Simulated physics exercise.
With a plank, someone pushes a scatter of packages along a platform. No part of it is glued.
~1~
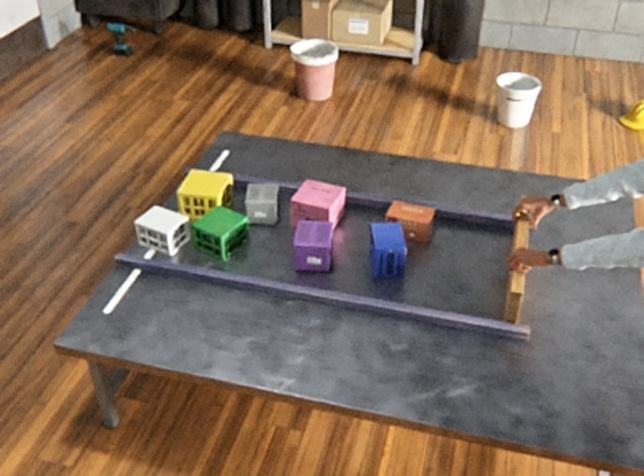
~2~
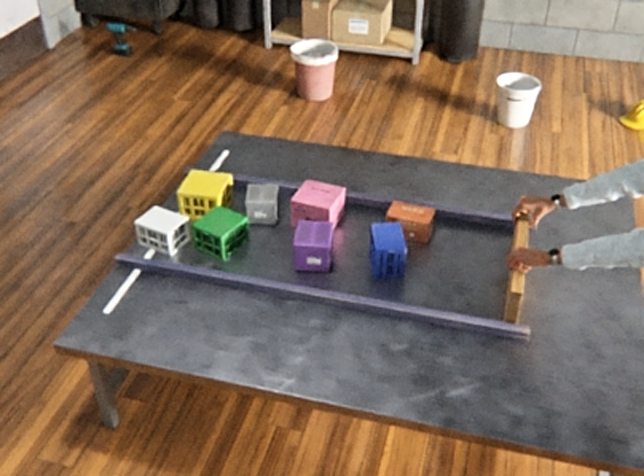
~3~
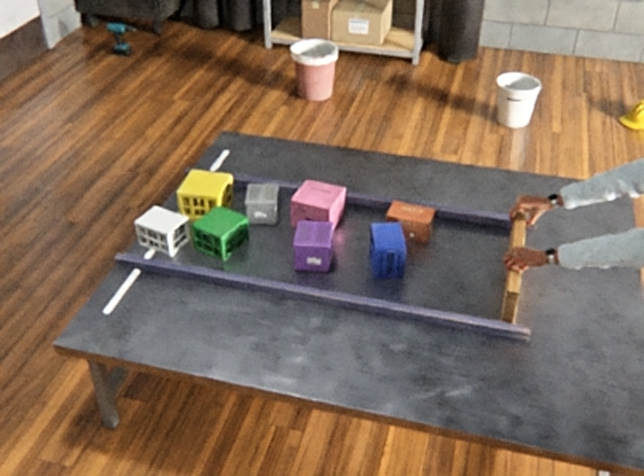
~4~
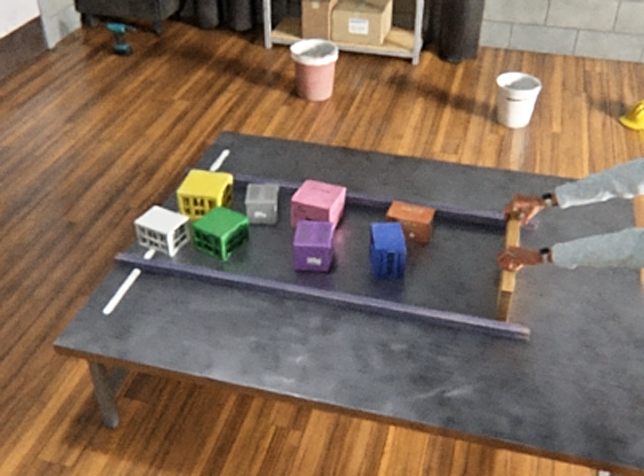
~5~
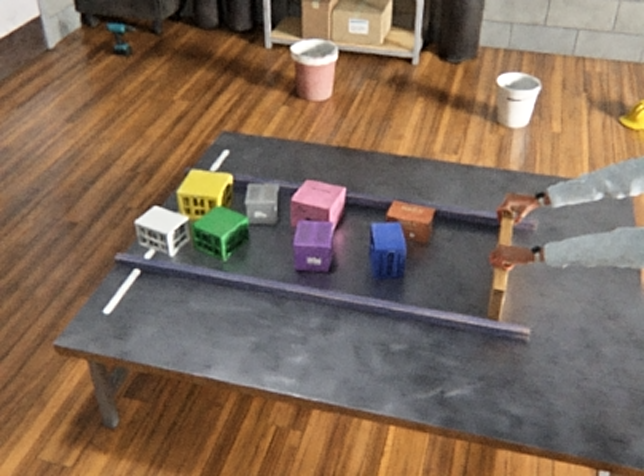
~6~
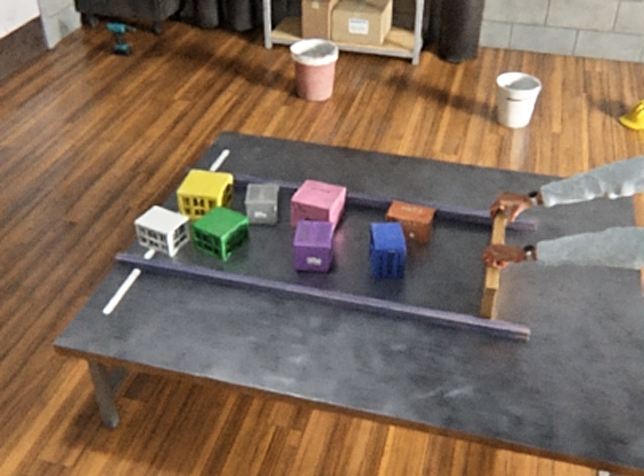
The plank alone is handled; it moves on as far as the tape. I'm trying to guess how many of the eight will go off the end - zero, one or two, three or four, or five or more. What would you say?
I would say five or more.
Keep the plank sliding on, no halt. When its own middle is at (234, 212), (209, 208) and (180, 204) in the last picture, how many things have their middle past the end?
The counts are 3, 5 and 6, in that order.
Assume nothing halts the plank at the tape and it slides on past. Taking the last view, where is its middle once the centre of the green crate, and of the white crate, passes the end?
(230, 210) and then (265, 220), give or take.
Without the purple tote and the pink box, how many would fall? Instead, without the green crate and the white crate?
4, then 4.
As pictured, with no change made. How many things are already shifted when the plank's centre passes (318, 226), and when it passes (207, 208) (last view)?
Moved so far: 6, then 8.
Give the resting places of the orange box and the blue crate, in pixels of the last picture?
Near (172, 186) and (156, 211).
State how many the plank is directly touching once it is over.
Total: 2.
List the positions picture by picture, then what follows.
The first picture shows white crate (163, 231); yellow crate (206, 196); green crate (221, 233); plank (518, 258); tape (175, 220).
The second picture shows yellow crate (206, 196); pink box (318, 207).
The third picture shows green crate (221, 233); grey tote (263, 204).
The fourth picture shows white crate (163, 231); blue crate (387, 251).
The fifth picture shows yellow crate (206, 196); purple tote (314, 247).
The sixth picture shows white crate (163, 231); yellow crate (206, 196); green crate (221, 233); plank (495, 254); tape (175, 220).
A little later, none off yet; white crate at rest near (163, 231); yellow crate at rest near (206, 196); green crate at rest near (221, 233).
When it is over, the number that fall off is five or more; down, purple tote, pink box, grey tote, green crate, yellow crate and white crate.
